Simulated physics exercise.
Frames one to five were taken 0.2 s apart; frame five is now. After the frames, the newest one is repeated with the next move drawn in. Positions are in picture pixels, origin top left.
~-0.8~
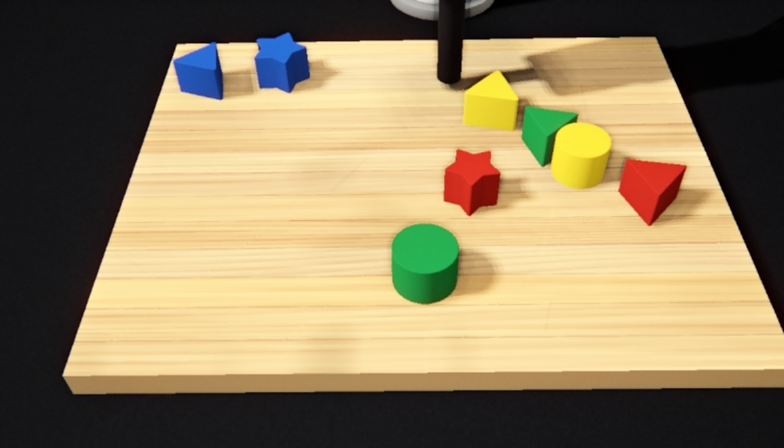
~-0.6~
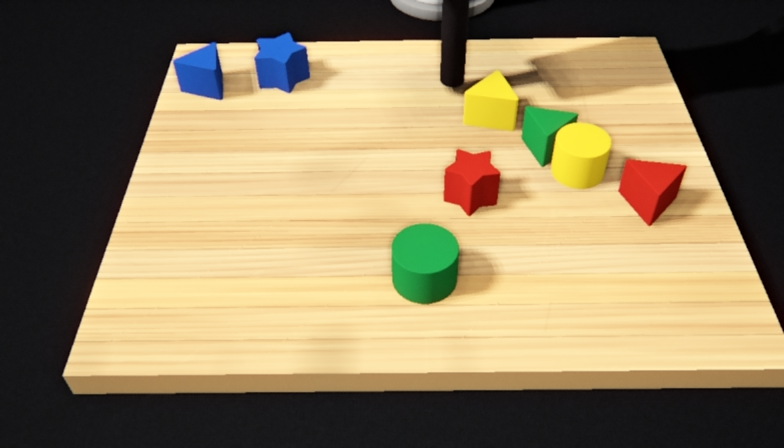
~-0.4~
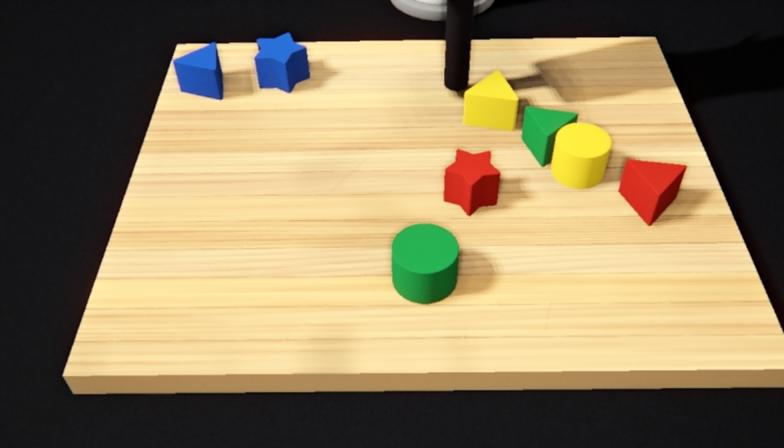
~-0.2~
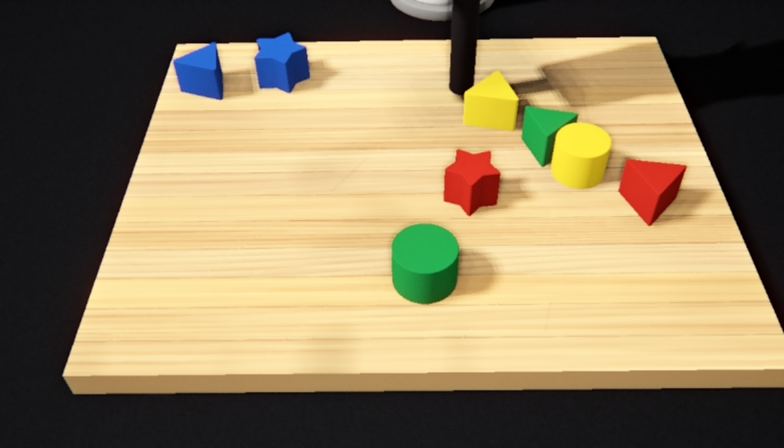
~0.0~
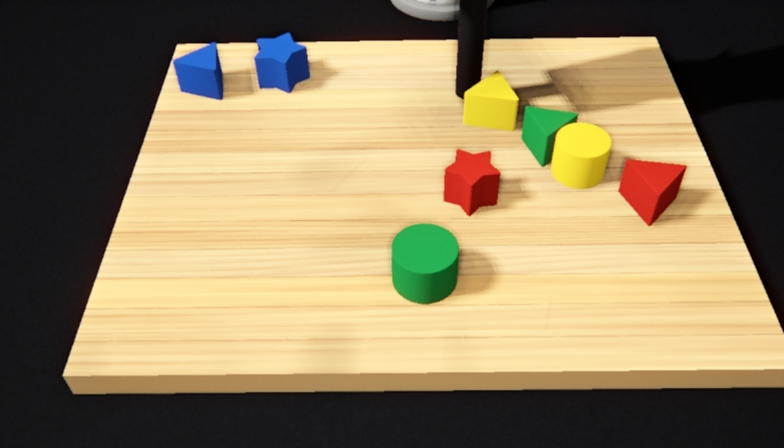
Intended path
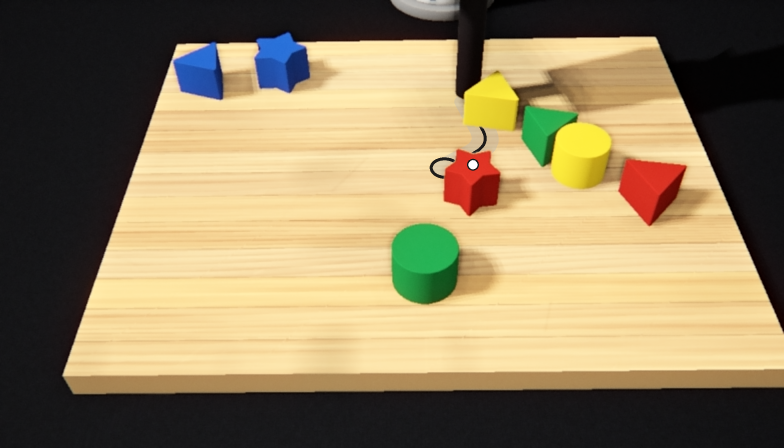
A black rod above a wooden board of colored blocks moved slightly down and to the right, coming close beside the yellow three-sided block, while all the blocks stayed still.
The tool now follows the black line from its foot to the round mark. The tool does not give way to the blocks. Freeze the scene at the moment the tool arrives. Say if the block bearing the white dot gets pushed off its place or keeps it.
At the end of the path, it will still be in place.
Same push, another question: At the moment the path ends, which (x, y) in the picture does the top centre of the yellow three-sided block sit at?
The middle of the upper face of the yellow three-sided block will lie at about (518, 101) in the picture.
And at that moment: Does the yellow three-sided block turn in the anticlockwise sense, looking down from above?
Yes, it checks out.
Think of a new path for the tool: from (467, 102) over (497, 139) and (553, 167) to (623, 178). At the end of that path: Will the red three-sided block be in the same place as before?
Answer: No.
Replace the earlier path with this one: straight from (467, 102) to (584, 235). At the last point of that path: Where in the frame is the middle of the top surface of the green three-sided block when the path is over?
Its top middle: (604, 177).
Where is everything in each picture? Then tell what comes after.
The first frame shows lower end of the tool at (449, 77), tops of blocks, red star-shaped block at (473, 165), yellow three-sided block at (494, 87), green three-sided block at (551, 118), yellow disc at (584, 139).
The second frame shows tool at (452, 81), blocks as before.
The third frame shows tool at (456, 84), blocks as before.
The fourth frame shows tool at (461, 88), blocks as before.
The fifth frame shows tool at (468, 93), red star-shaped block at (473, 165), yellow three-sided block at (494, 87), green three-sided block at (551, 118), yellow disc at (584, 139).
The drawn path runs from (467, 102) via (480, 126) and (478, 151), ending at (445, 168); the dot is on the red star-shaped block.
On the path given first. One third of the way, tool at (481, 117); yellow three-sided block at (513, 100), turned 35° anticlockwise; green three-sided block at (555, 120); yellow disc at (587, 141).
Two thirds of the way, tool at (478, 142); yellow three-sided block at (518, 101), turned 50° anticlockwise; green three-sided block at (558, 120); yellow disc at (589, 142).
At the end, tool at (445, 159); red star-shaped block not moved; yellow three-sided block at (518, 101), turned 50° anticlockwise; green three-sided block at (558, 120); yellow disc at (589, 142).
